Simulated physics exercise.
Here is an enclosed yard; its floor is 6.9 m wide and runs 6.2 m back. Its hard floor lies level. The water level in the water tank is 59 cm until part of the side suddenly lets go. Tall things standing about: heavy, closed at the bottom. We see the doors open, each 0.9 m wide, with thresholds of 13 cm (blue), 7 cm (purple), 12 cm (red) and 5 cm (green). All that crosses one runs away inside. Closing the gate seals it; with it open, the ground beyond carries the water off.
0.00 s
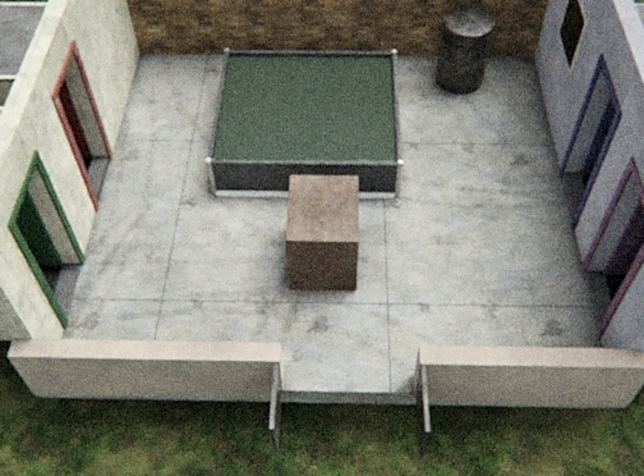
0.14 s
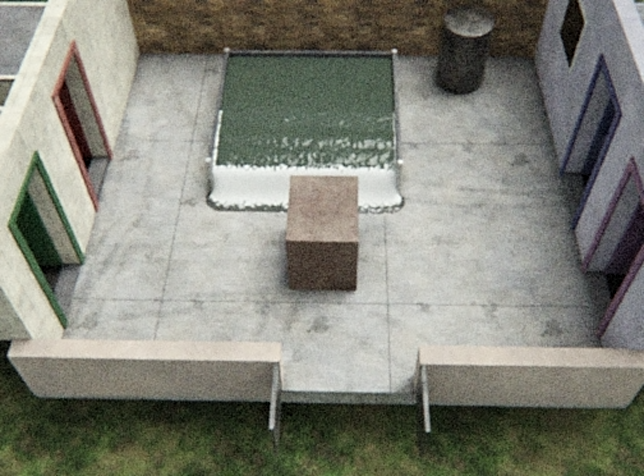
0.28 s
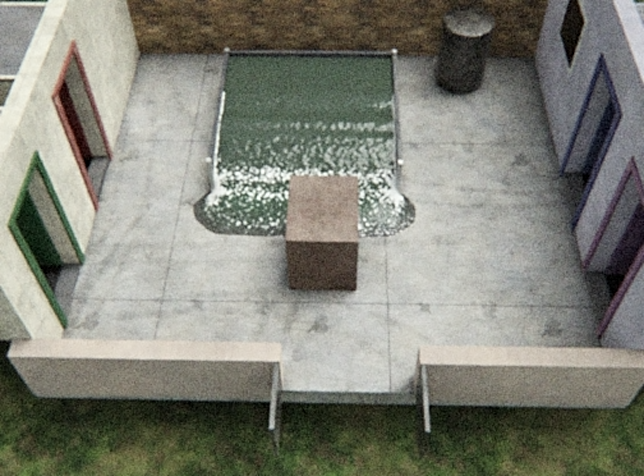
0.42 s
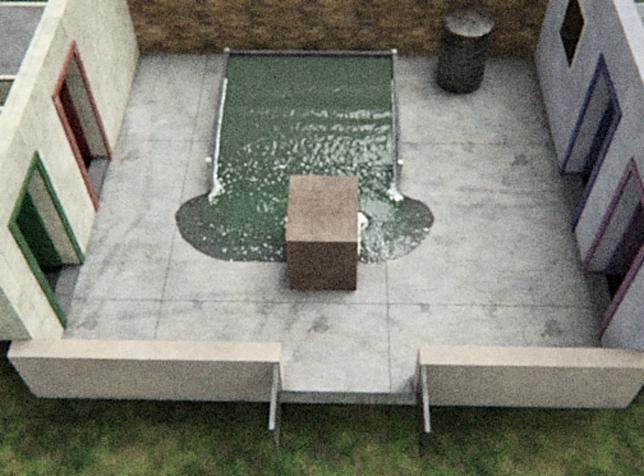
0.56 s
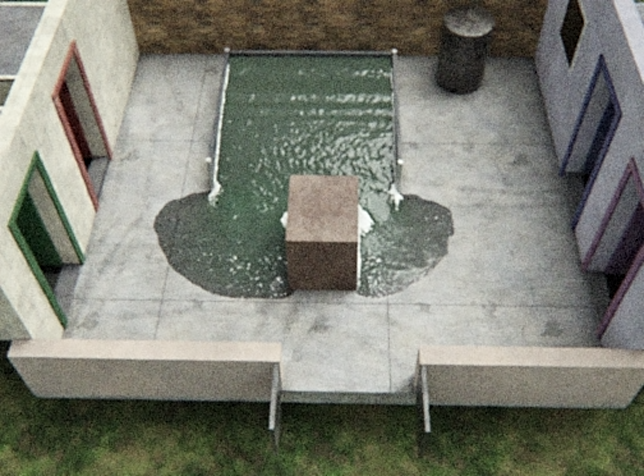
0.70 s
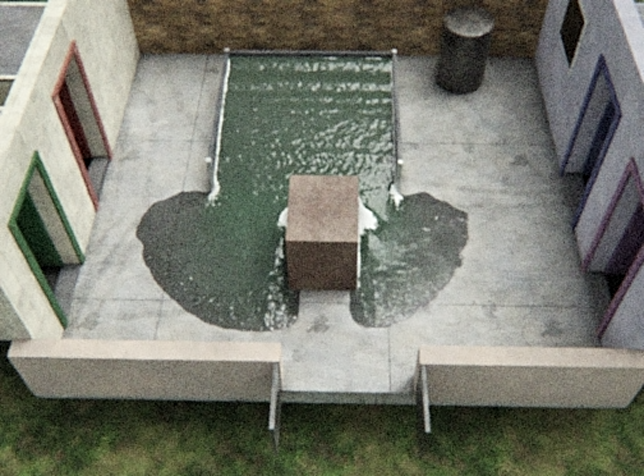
An enclosed yard with a pale concrete floor and a brick back wall is seen from high above the front, the view staying still. Green and red doorways stand at left, blue and purple ones at right, with a dark barrel at the back and a brown block before a tank of green water. The water pours out the tank's front, foaming white, parts around the block and spreads forward in two dark lobes.
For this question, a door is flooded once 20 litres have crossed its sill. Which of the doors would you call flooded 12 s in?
I would call the blue door not flooded; I would call the purple door flooded; I would call the red door not flooded; I would call the green door flooded.
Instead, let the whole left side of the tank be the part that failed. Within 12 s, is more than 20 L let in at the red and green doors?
Compared with that limit, red goes higher while green goes higher.
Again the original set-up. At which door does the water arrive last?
The red door.
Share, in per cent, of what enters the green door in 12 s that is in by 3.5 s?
Estimate: Around 35 per cent.
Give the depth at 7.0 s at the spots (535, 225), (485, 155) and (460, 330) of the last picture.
About 7, 4 and 10 cm respectively.
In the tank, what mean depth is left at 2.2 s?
I'd put the average depth near 26 cm.
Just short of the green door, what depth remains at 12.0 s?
Depth: Approx. 6.5 cm.
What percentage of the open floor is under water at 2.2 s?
Wet share: Near 55 percent.
After 1.4 s water covers 35 % of the floor and is deepest (43 cm) near (319, 216); blue door not reached, purple door not reached, red door not reached, green door not reached.
After 2.2 s water covers 55 % of the floor and is deepest (55 cm) near (68, 368); blue door not reached, purple door 13 cm at the sill, 1 L in, red door not reached, green door 14 cm at the sill, 2 L in.
After 3.5 s water covers 55 % of the floor and is deepest (28 cm) near (54, 368); blue door 7 cm at the sill, 0 L in, purple door 19 cm at the sill, 60 L in, red door 3 cm at the sill, 0 L in, green door 22 cm at the sill, 134 L in.
After 7.0 s water covers 90 % of the floor and is deepest (13 cm) near (318, 226); blue door 6 cm at the sill, 0 L in, purple door 10 cm at the sill, 120 L in, red door 7 cm at the sill, 0 L in, green door 10 cm at the sill, 303 L in.
After 12.0 s water covers 100 % of the floor and is deepest (12 cm) near (313, 78); blue door 6 cm at the sill, 0 L in, purple door 6 cm at the sill, 144 L in, red door 4 cm at the sill, 0 L in, green door 7 cm at the sill, 363 L in.
